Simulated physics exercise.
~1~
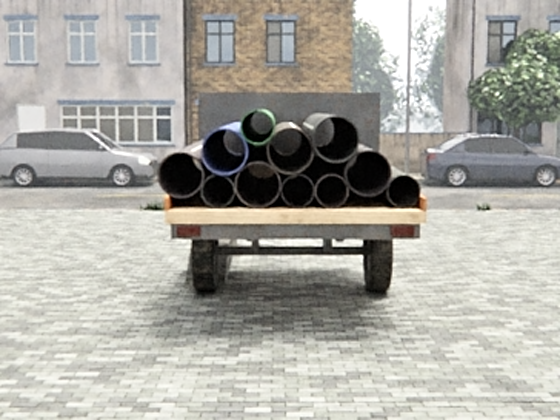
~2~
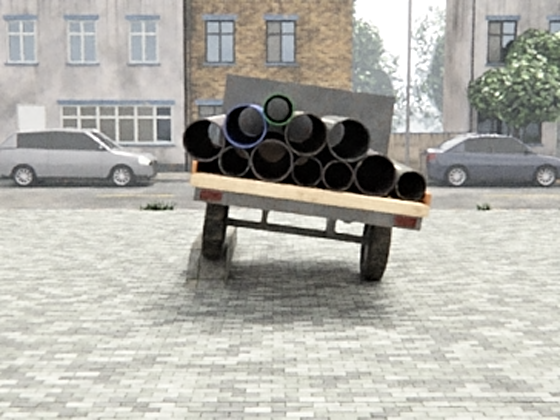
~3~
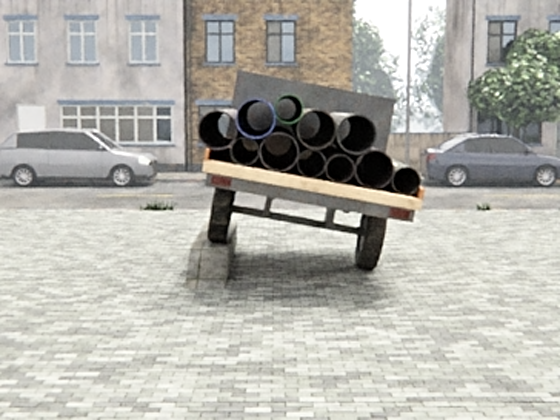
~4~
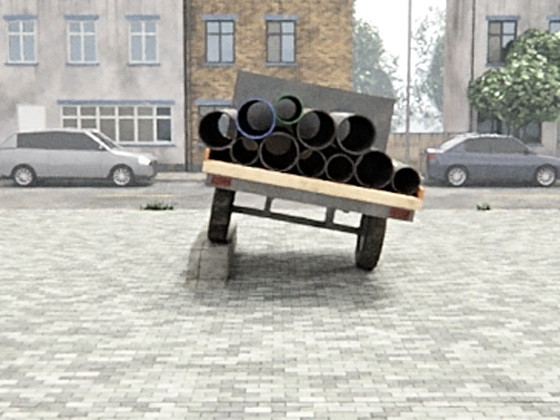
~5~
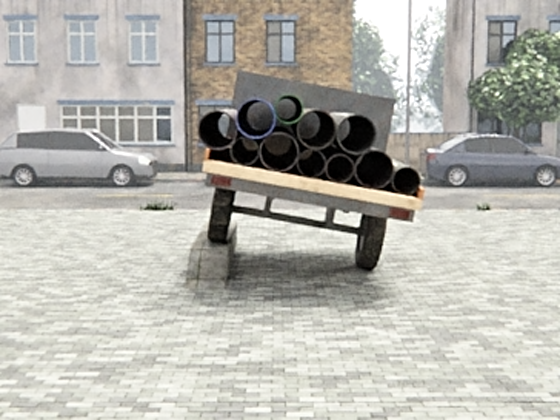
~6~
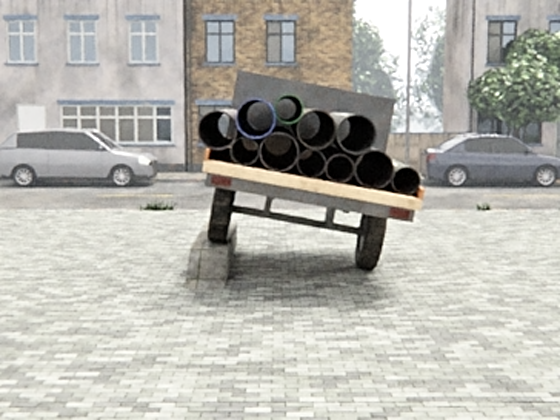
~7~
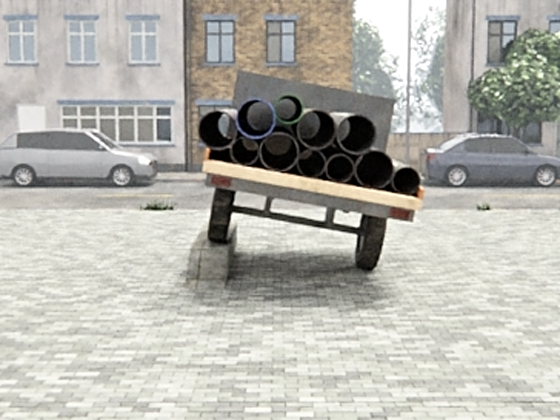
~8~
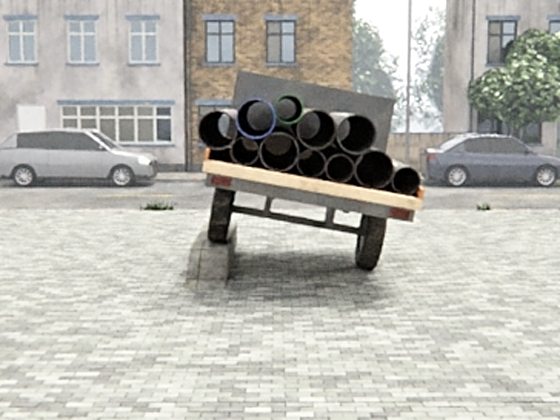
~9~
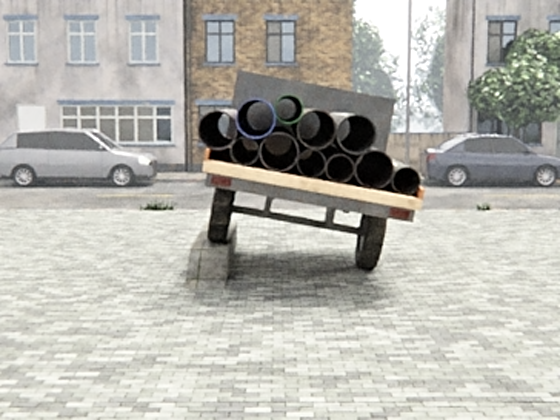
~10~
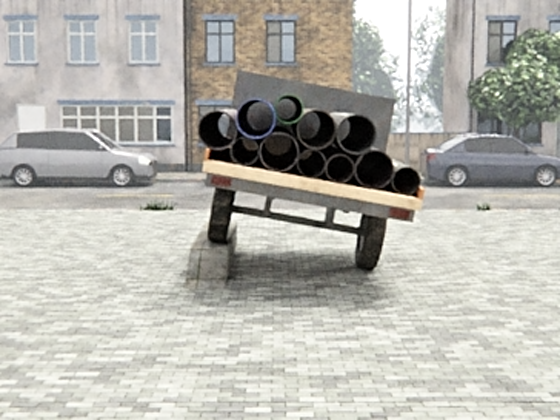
On a paved street in front of parked cars, a flat trailer stacked with dark pipes tipped to the right as its left wheel rose onto a kerb, and the blue and green ones shifted slightly but stayed on the leaning pile.
